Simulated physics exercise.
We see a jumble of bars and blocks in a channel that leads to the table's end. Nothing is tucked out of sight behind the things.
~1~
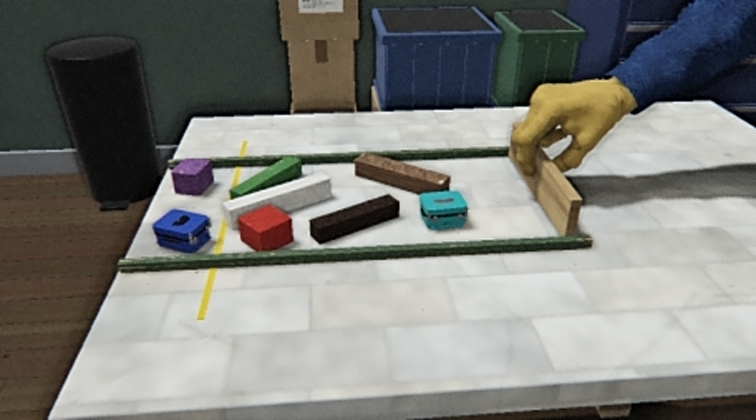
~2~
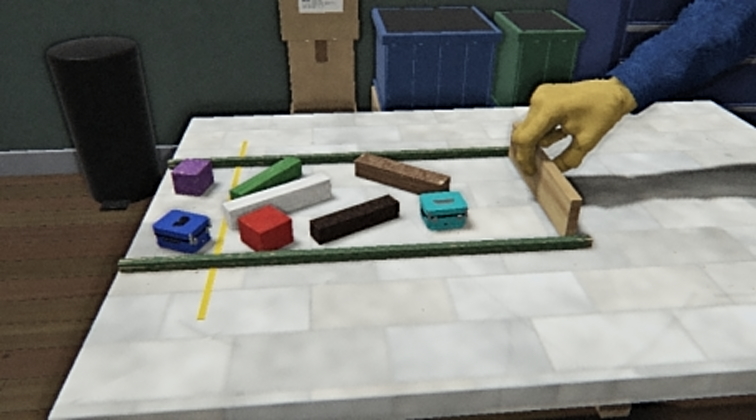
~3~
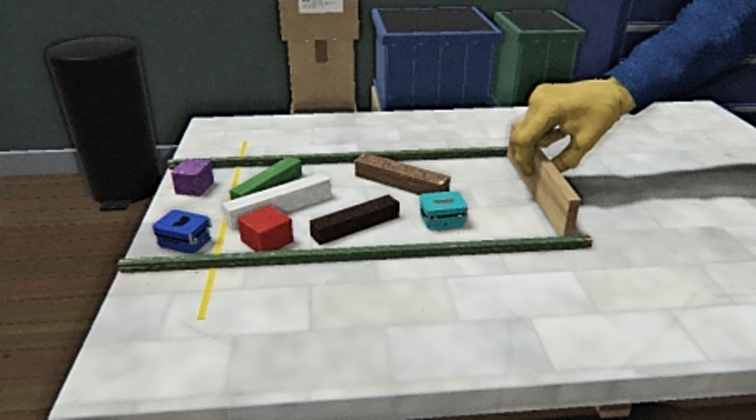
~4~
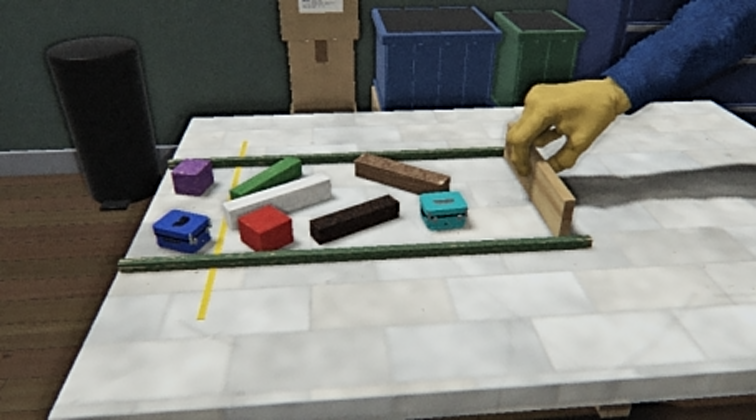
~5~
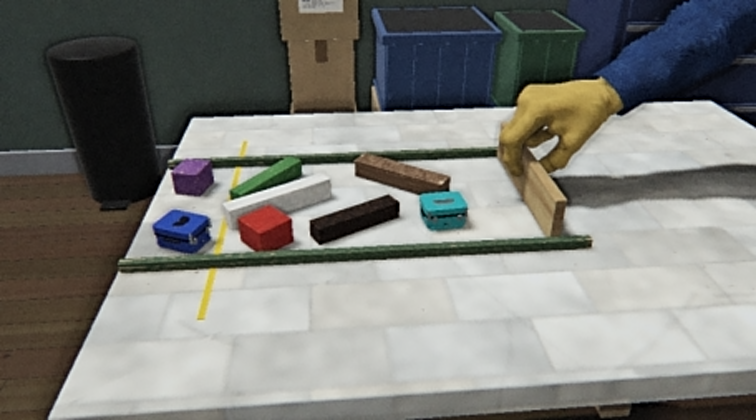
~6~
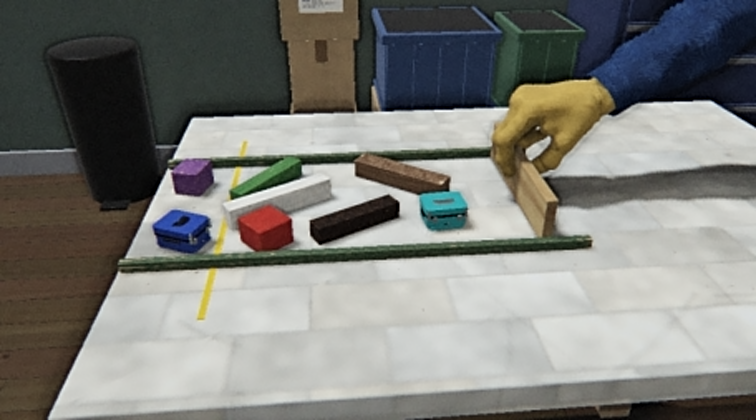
On a pale tabletop, a gloved hand slid a wooden board a short way left between two green rails, while the colored blocks, bars and small cases ahead of it stayed still.
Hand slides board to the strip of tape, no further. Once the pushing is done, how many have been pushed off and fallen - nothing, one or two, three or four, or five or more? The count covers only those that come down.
After the push, one or two are missing from the table.
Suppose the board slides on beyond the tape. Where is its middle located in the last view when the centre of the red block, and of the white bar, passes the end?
The red block gives roughly (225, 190), the white bar roughly (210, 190).
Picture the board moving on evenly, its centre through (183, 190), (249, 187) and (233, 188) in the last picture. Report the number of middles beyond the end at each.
Taking the three positions in turn, the counts come to 6, 1 and 1.
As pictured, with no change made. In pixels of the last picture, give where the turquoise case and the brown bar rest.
Final spots - turquoise case (200, 224), brown bar (222, 183).
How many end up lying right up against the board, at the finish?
It ends up touching 2.
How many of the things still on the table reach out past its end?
The count is 4.
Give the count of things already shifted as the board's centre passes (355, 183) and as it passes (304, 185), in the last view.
Moved so far: 5, later 7.
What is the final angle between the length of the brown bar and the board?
The angle is about 0 degrees.
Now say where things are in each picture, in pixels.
The first picture shows purple block (193, 177); blue case (183, 233); green bar (268, 182); board (540, 175); tape (229, 209).
The second picture shows blue case (183, 233); brown bar (401, 176).
The third picture shows green bar (268, 182); board (539, 175).
The fourth picture shows purple block (193, 177); red block (266, 230).
The fifth picture shows blue case (183, 233); black bar (356, 219).
The sixth picture shows purple block (193, 177); blue case (183, 233); green bar (268, 182); board (520, 176); tape (229, 209).
Soon after, none off yet; purple block at rest near (193, 177); blue case at rest near (183, 233); green bar at rest near (268, 182).
At rest, the number that fall off is one or two; fallen, blue case.
